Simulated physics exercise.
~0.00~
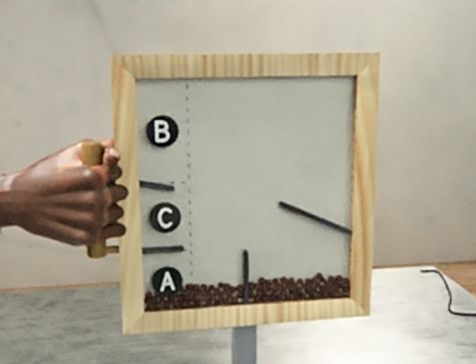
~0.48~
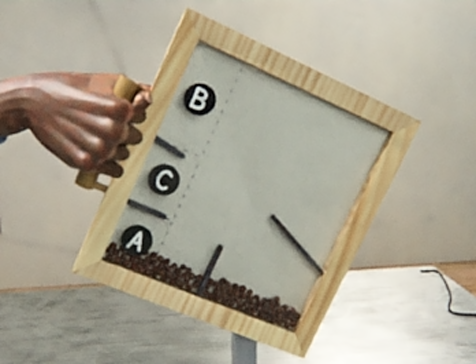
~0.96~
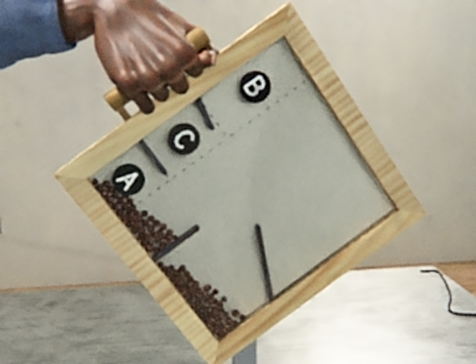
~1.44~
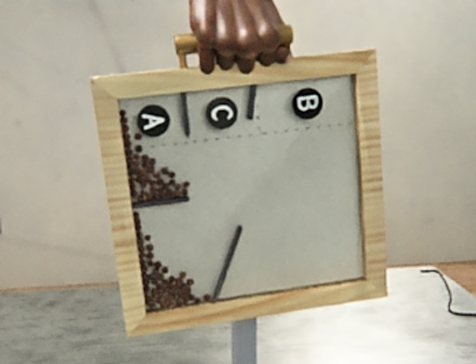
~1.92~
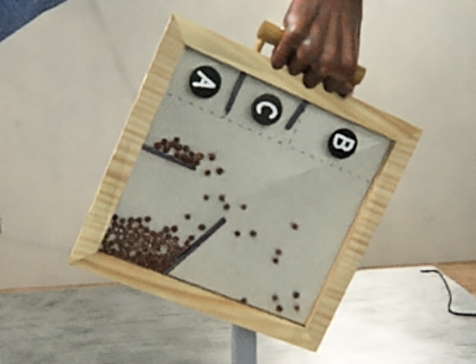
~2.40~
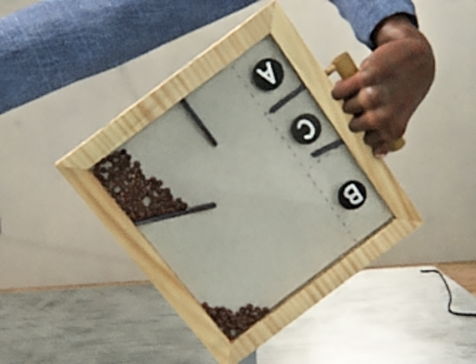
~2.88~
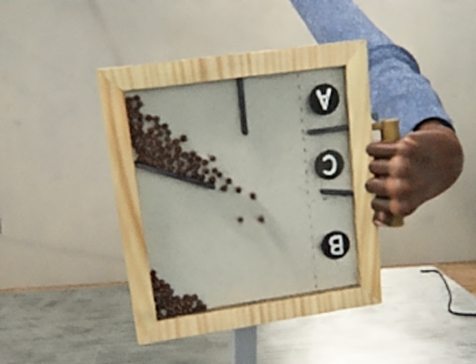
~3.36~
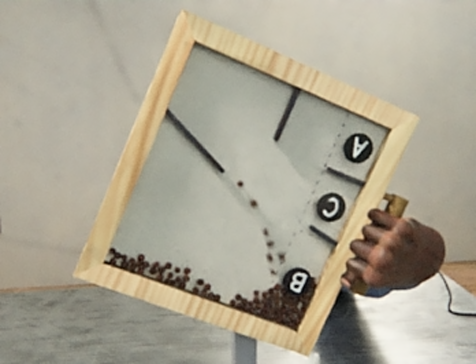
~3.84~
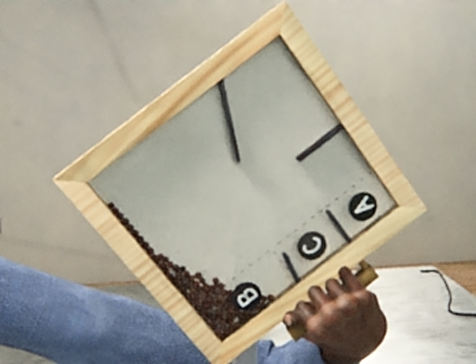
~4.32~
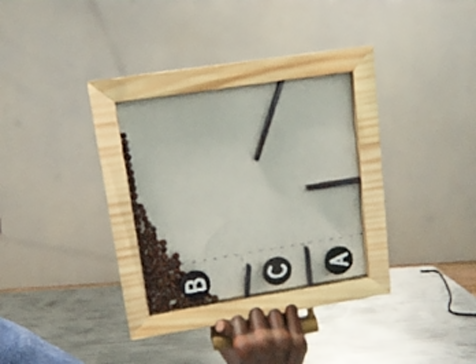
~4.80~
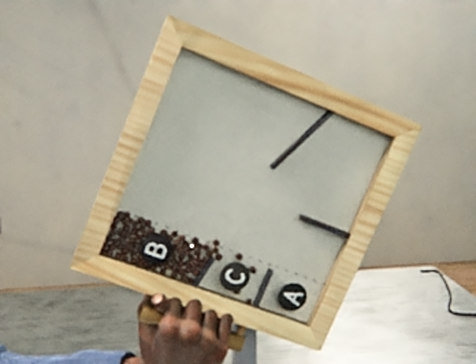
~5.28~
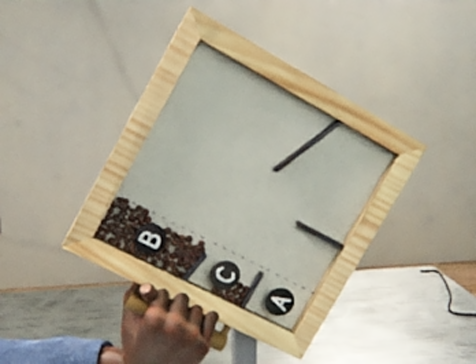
Hand turning a wood-framed clear-faced box clockwise, dark beads tumbling past dividers and settling mostly in pocket B, some in C.
